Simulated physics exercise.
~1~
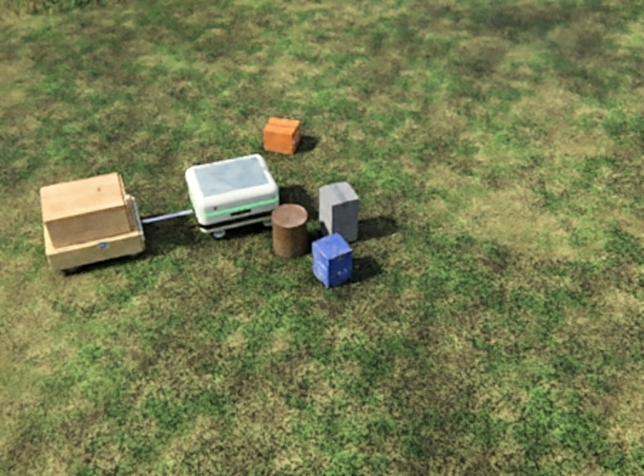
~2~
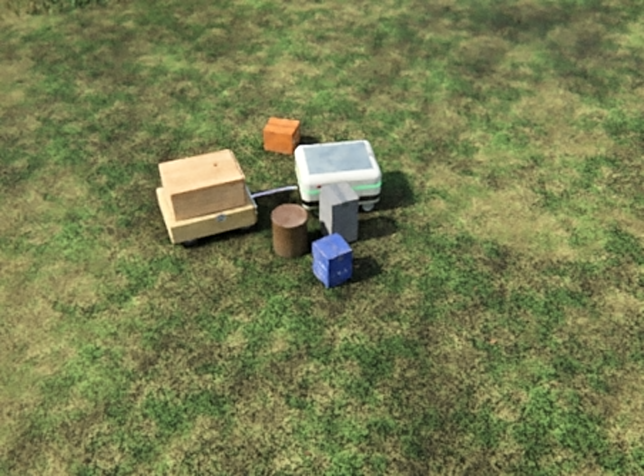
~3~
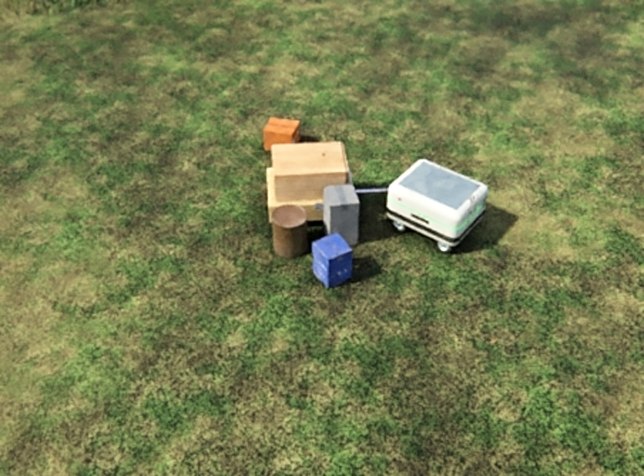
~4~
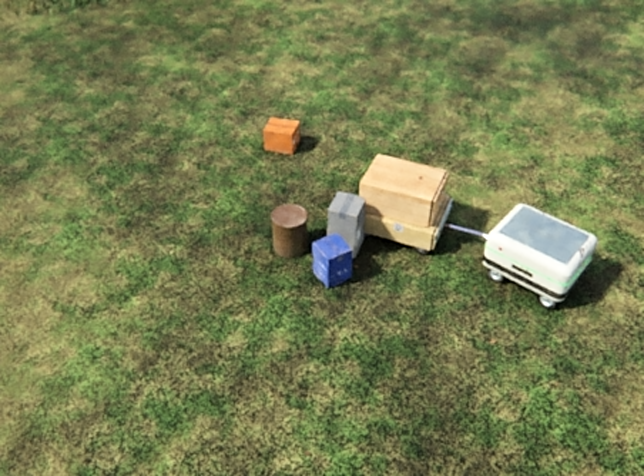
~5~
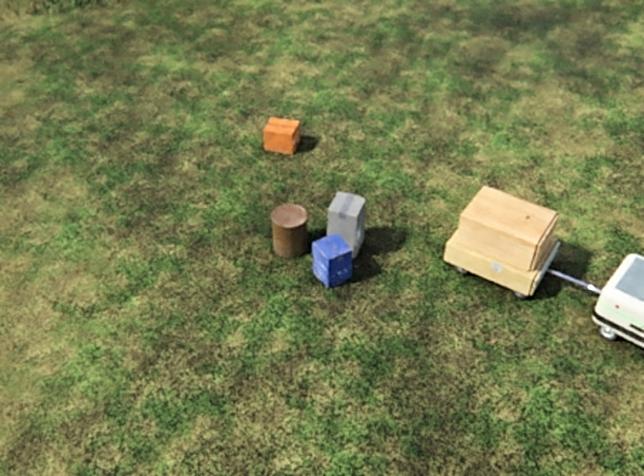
A white tug with a pale top tows a wooden cart carrying a large tan box across a patchy green lawn, seen from above by a still camera. Near the middle stand a brown pail, an upright grey box and a blue box, with an orange box farther back. The tug drives right, passing behind the pail and grey box, then curves toward the lower right. The cart follows through the gap before the orange box, and the grey box shifts slightly but stays upright. Finally, the tug is partly out of view at the right edge, with the cart behind it.
